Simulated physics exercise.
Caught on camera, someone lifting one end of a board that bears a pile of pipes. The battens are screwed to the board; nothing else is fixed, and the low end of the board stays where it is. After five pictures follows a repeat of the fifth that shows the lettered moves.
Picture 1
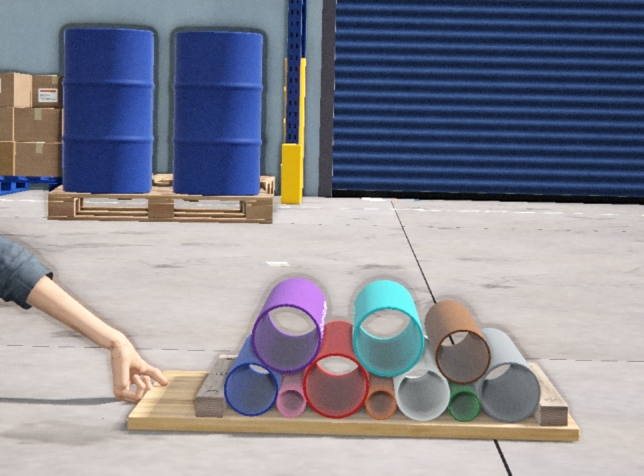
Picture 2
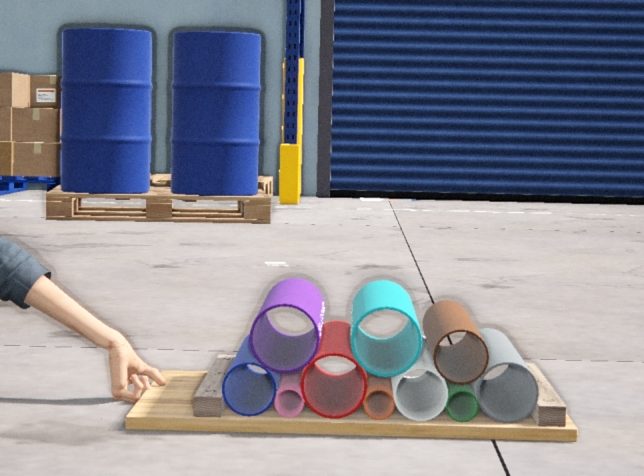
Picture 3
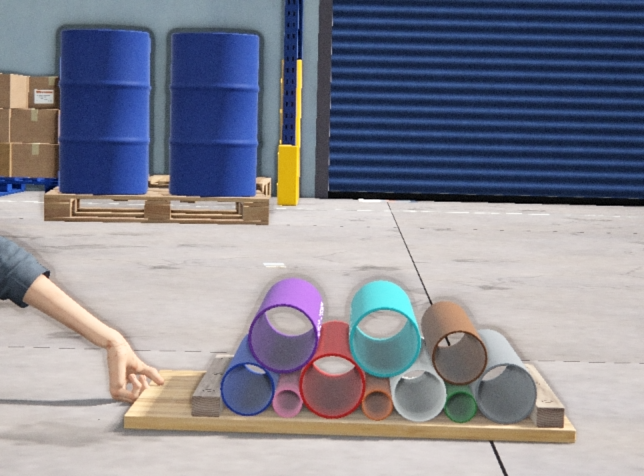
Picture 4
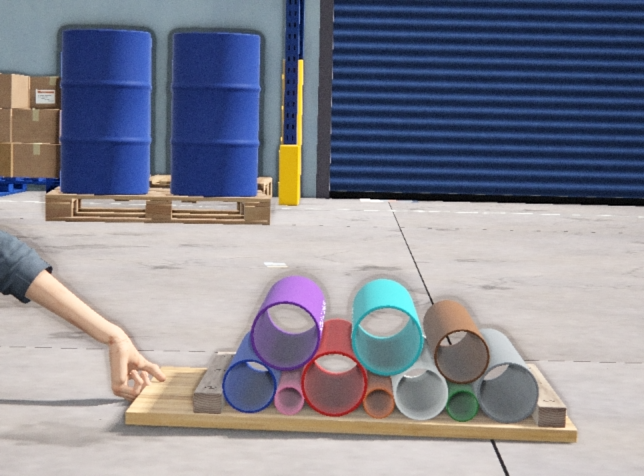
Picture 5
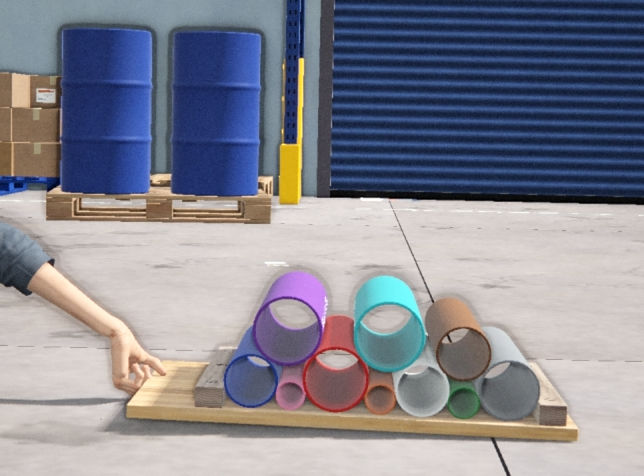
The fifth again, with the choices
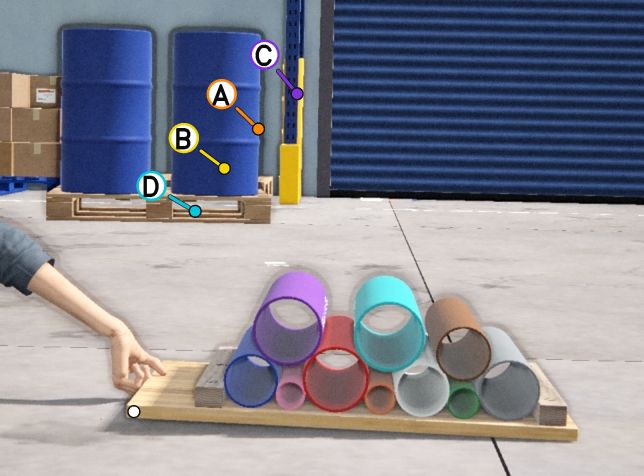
Stacked coloured pipes resting between battens on a wooden board as a hand slightly raises its left end in a warehouse.
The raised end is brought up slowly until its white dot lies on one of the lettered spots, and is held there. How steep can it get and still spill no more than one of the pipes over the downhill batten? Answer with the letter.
Raise it to A.
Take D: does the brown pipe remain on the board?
Yes.
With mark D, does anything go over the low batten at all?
At D: No.
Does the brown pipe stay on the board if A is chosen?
The brown pipe: Yes.
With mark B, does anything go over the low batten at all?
At B: No.
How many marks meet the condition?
Three of the four.
On the marked copy, A at (258, 129); B at (224, 169); C at (297, 94); D at (195, 211); the white dot at (134, 412).
Following A. Soon after the start, board at 21°.
Later, board at 41°.
In the end, board at 42°, none over the low batten.
As for the rest, B none over the low batten; C six over the low batten; D none over the low batten.
